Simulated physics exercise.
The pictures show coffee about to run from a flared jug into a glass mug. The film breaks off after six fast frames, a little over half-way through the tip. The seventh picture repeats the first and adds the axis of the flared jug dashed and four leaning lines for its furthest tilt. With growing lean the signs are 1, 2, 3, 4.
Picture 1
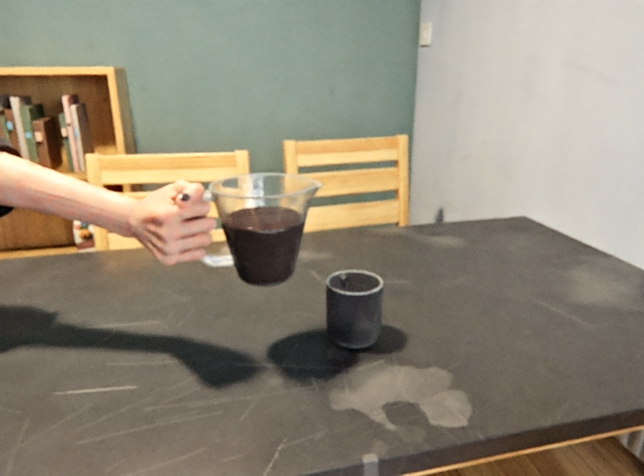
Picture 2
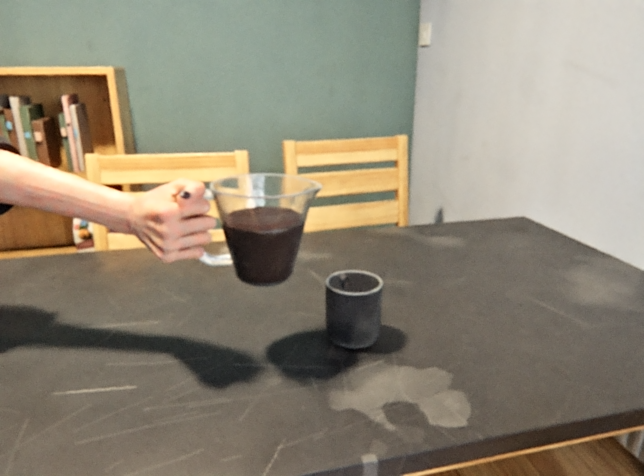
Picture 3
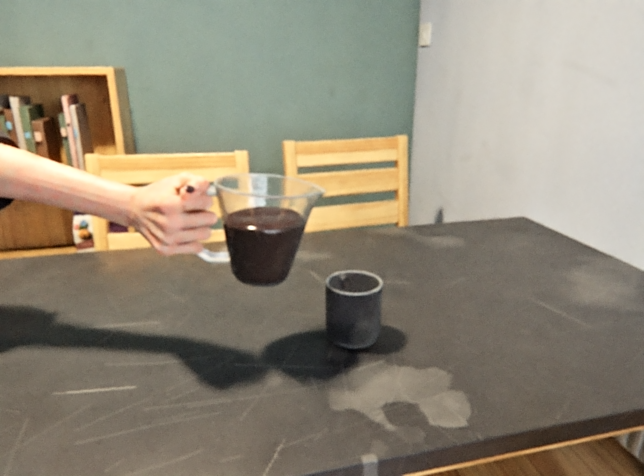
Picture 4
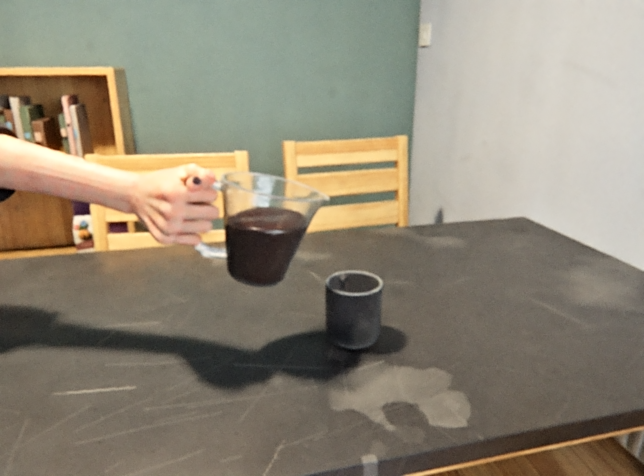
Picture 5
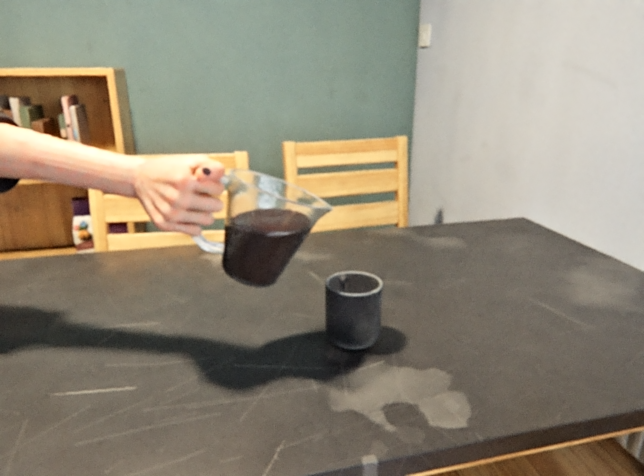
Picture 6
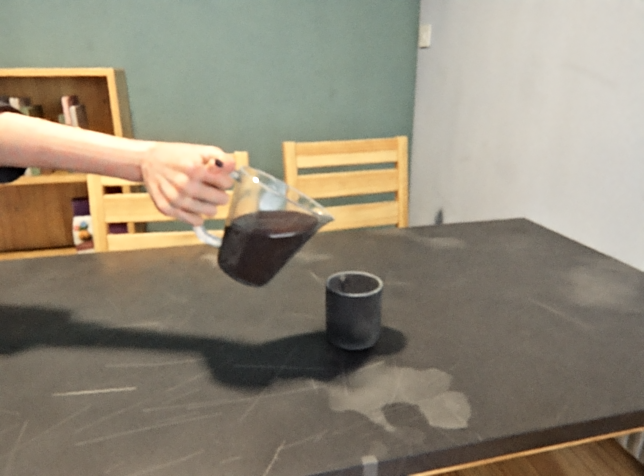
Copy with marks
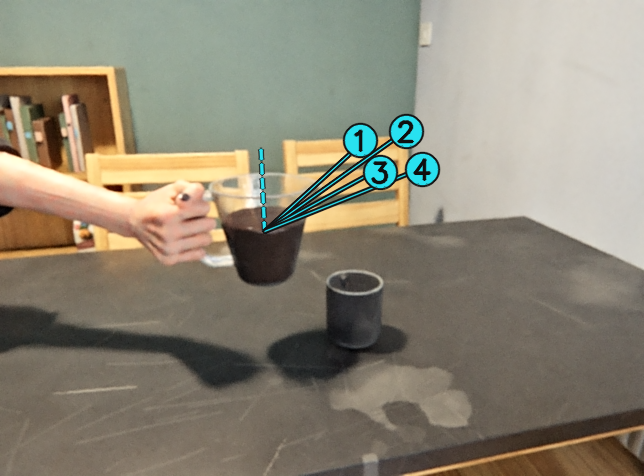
At the start, a hand from the left holds a clear flared jug of dark liquid upright above a black table, beside a small dark cup. The hand then tilts the jug gradually to the right, its lip dipping lower while the liquid shifts toward it and the cup stays still.
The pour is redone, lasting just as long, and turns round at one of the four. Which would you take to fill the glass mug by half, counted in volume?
2 works best here.
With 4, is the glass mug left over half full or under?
Over half.
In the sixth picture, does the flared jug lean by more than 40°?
No.
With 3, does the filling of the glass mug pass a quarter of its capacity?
Yes, it does.
In cyan, 1 at (349, 154); 2 at (392, 140); 3 at (363, 177); 4 at (406, 174).
If 1 is chosen, the glass mug ends with about 32 % of what it can hold.
If 2 is chosen, the glass mug ends with about 52 % of what it can hold.
If 3 is chosen, the glass mug ends with about 76 % of what it can hold.
If 4 is chosen, the glass mug ends with about 92 % of what it can hold; 5 % of the coffee is spilt.
